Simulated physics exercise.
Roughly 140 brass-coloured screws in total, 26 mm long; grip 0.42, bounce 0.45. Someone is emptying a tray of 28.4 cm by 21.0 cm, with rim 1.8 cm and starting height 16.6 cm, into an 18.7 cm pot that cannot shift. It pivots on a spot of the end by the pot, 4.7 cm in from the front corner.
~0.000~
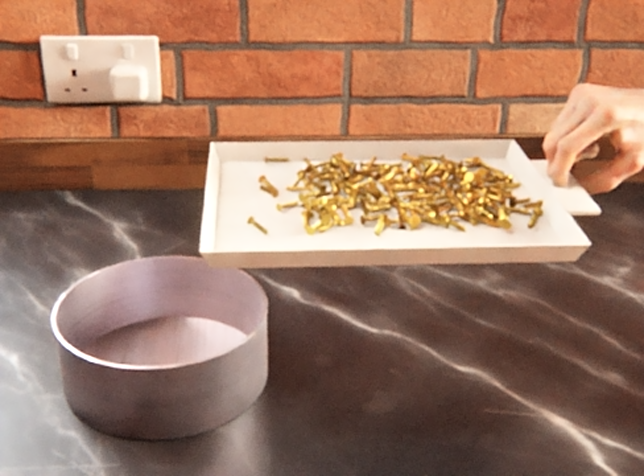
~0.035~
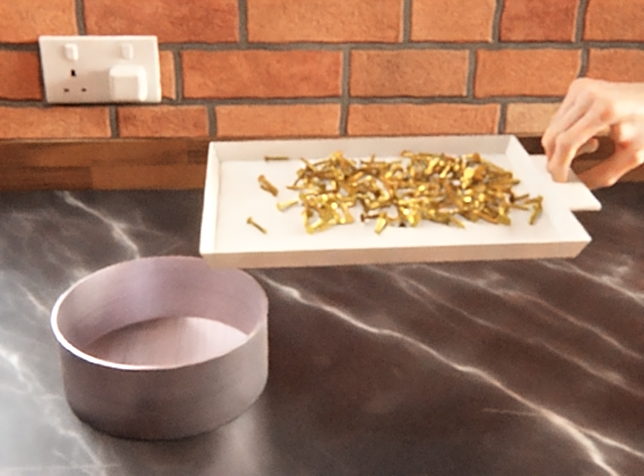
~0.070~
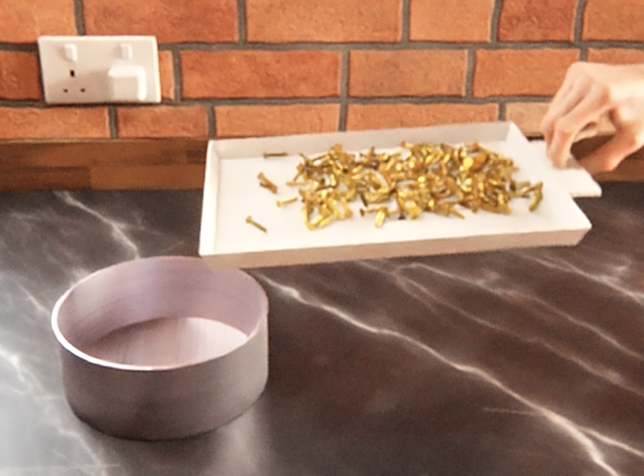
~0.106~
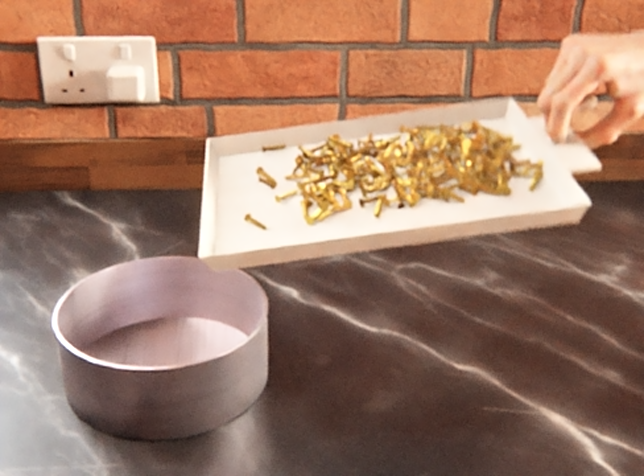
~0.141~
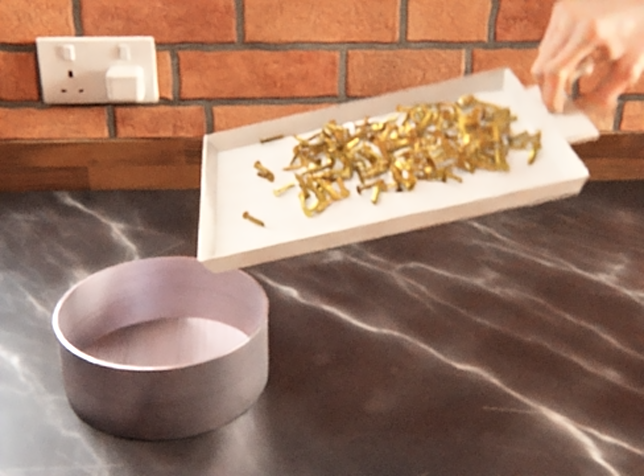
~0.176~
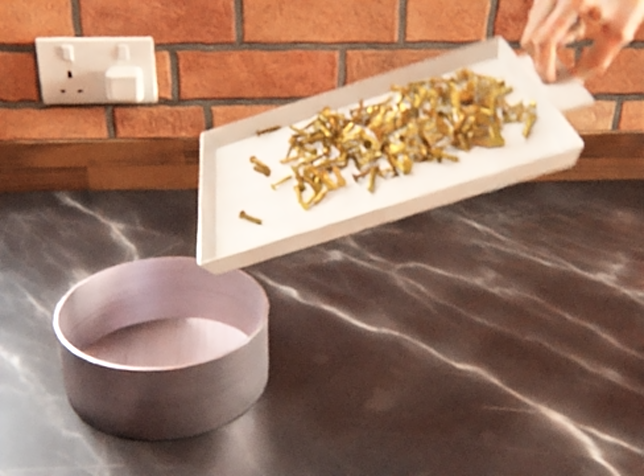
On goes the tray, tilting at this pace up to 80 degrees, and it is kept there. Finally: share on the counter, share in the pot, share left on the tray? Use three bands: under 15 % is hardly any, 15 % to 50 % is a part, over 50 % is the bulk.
Shares - counter: A part; pot: The bulk; tray: Hardly any.
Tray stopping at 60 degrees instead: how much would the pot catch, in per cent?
In that case, near 50 percent.
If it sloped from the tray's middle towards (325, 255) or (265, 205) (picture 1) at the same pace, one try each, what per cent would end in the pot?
The share comes to about 0 in a hundred, then about 70 in a hundred.
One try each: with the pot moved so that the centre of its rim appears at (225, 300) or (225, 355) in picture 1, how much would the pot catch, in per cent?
I'd say close to 20 percent for the first spot and 45 percent for the second.
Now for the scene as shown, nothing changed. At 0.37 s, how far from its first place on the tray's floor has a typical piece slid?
It has moved some 2 cm from its start.
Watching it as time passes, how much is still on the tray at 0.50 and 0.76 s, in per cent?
I'd say roughly 100, then roughly 0.
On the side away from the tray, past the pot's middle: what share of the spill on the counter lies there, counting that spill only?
Near 90 in a hundred.
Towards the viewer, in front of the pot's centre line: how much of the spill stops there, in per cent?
Share: Some 100 %.
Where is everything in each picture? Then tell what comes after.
In the first frame, tray tilt 0 degrees, front corners at (211, 246) and (578, 240); middle of the pieces at (404, 190); pot at (162, 306).
In the second frame, tray tilt 1 degrees, front corners at (211, 247) and (578, 235); middle of the pieces at (404, 188).
In the third frame, tray tilt 3 degrees, front corners at (210, 248) and (578, 222), lowest corner left front; middle of the pieces at (404, 180).
In the fourth frame, tray tilt 8 degrees, front corners at (210, 250) and (578, 200), lowest corner left front; middle of the pieces at (402, 166).
In the fifth frame, tray tilt 13 degrees, front corners at (208, 253) and (576, 171), lowest corner left front; middle of the pieces at (399, 148).
In the sixth frame, tray tilt 19 degrees, front corners at (208, 256) and (570, 143), lowest corner left front; middle of the pieces at (395, 130); pot at (163, 307). The tray's pace is about 165 degrees a second.
After 0.37 s, tilt 51 degrees; the tray holds 100 %, the pot 0 %.
After 0.50 s, tilt 72 degrees; the tray holds 100 %, the pot 0 %.
Then, at 0.76 s, tilt 80 degrees; the tray holds 0 %, the pot 60 %.
By 2.1 s all is still; counter 40 %, pot 60 %, tray 0 %.
